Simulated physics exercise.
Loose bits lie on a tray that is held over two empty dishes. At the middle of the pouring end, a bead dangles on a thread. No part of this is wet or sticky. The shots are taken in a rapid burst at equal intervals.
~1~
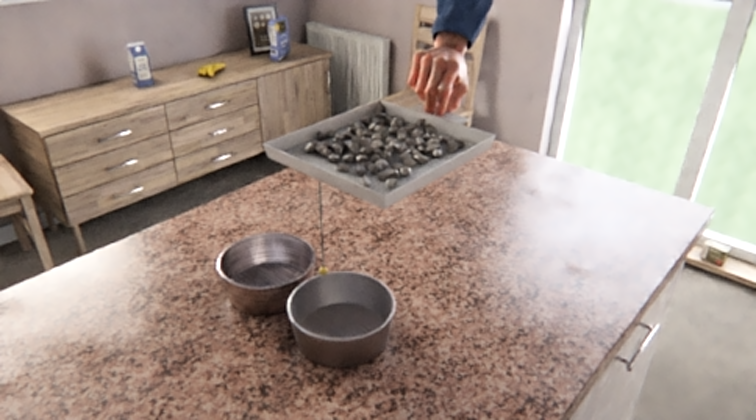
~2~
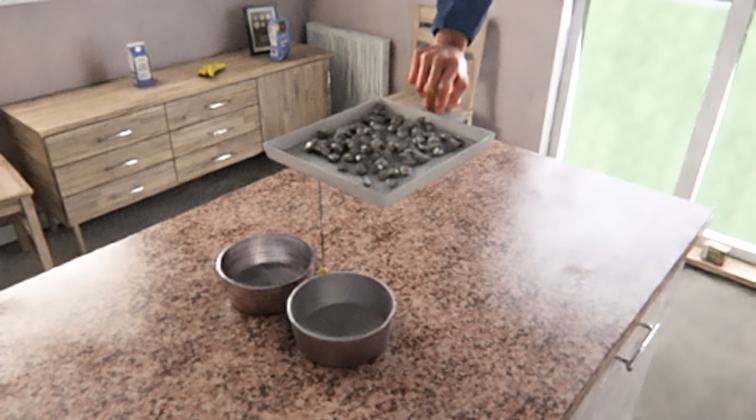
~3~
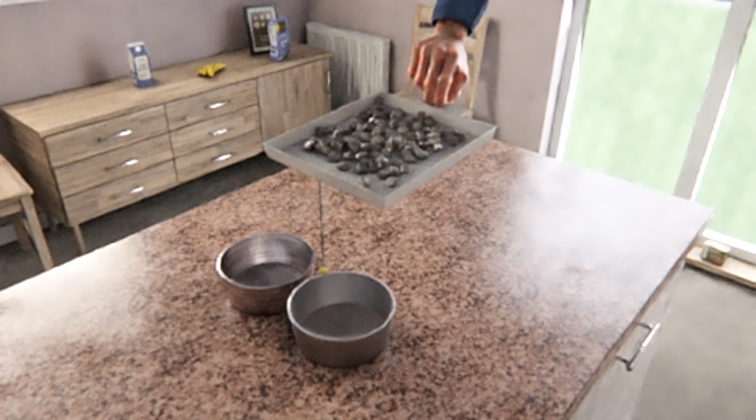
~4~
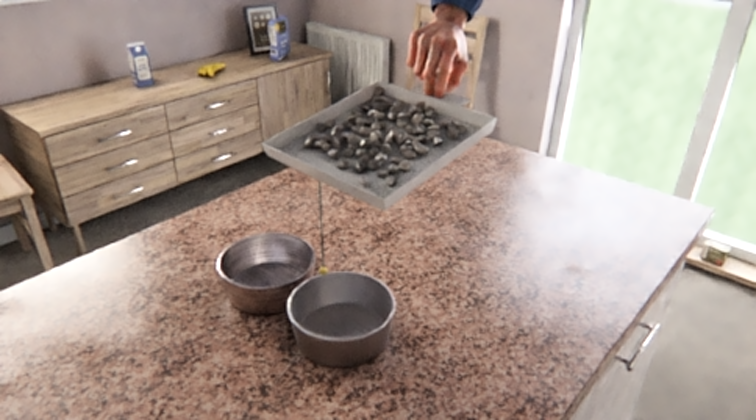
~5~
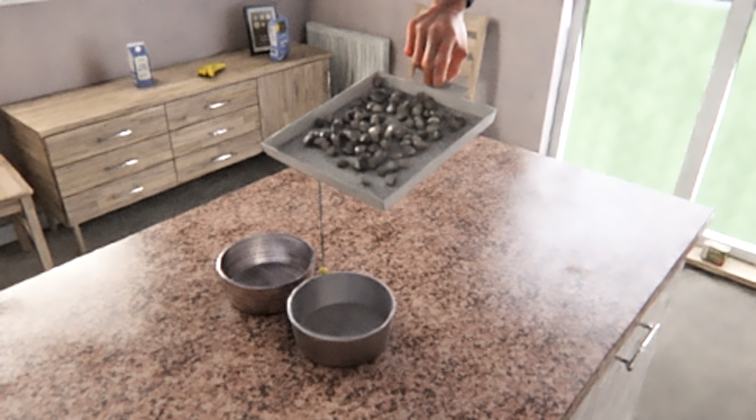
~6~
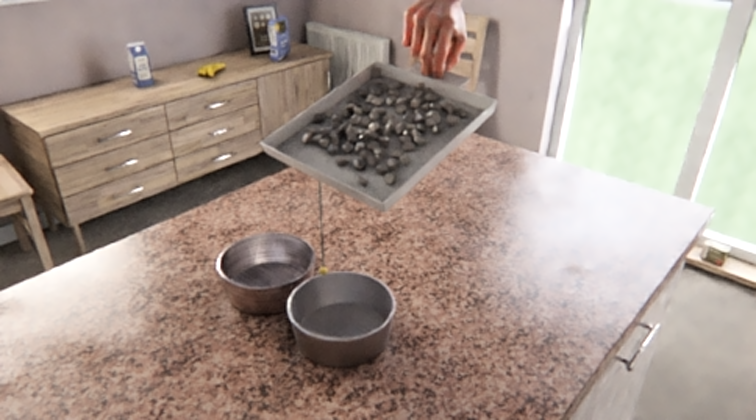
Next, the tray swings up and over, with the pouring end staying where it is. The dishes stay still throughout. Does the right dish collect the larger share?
Honestly the dish that comes off better is the right one.
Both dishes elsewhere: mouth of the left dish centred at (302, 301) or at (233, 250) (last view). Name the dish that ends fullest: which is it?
The leftmost dish, then the rightmost dish.
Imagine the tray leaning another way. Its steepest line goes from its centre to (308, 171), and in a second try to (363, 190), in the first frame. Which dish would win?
First: The dish at left. Second: The dish at right.
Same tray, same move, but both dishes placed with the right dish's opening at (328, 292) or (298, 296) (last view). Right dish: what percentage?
Around 50 and around 50 per cent, in that order.
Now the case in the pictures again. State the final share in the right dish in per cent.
I'd put that share near 70 per cent.
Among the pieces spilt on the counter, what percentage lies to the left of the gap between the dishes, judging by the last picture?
About 80 %.
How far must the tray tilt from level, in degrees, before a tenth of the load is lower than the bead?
Roughly 75 degrees at that moment.
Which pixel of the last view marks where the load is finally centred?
Close to (334, 337) in the last view.
Soon, tray tipped steeply; nearly all on the tray; a small part in the air.
A while on, tray tipped past a quarter turn; about a third on the tray; about a quarter in the right dish; about a quarter outside both; about a quarter in the air.
Towards the end, tray tipped past a quarter turn; about two thirds in the right dish; a stray few in the left dish; about a third outside both.
Finally, tray tipped past a quarter turn; about two thirds in the right dish; a stray few in the left dish; about a third outside both.
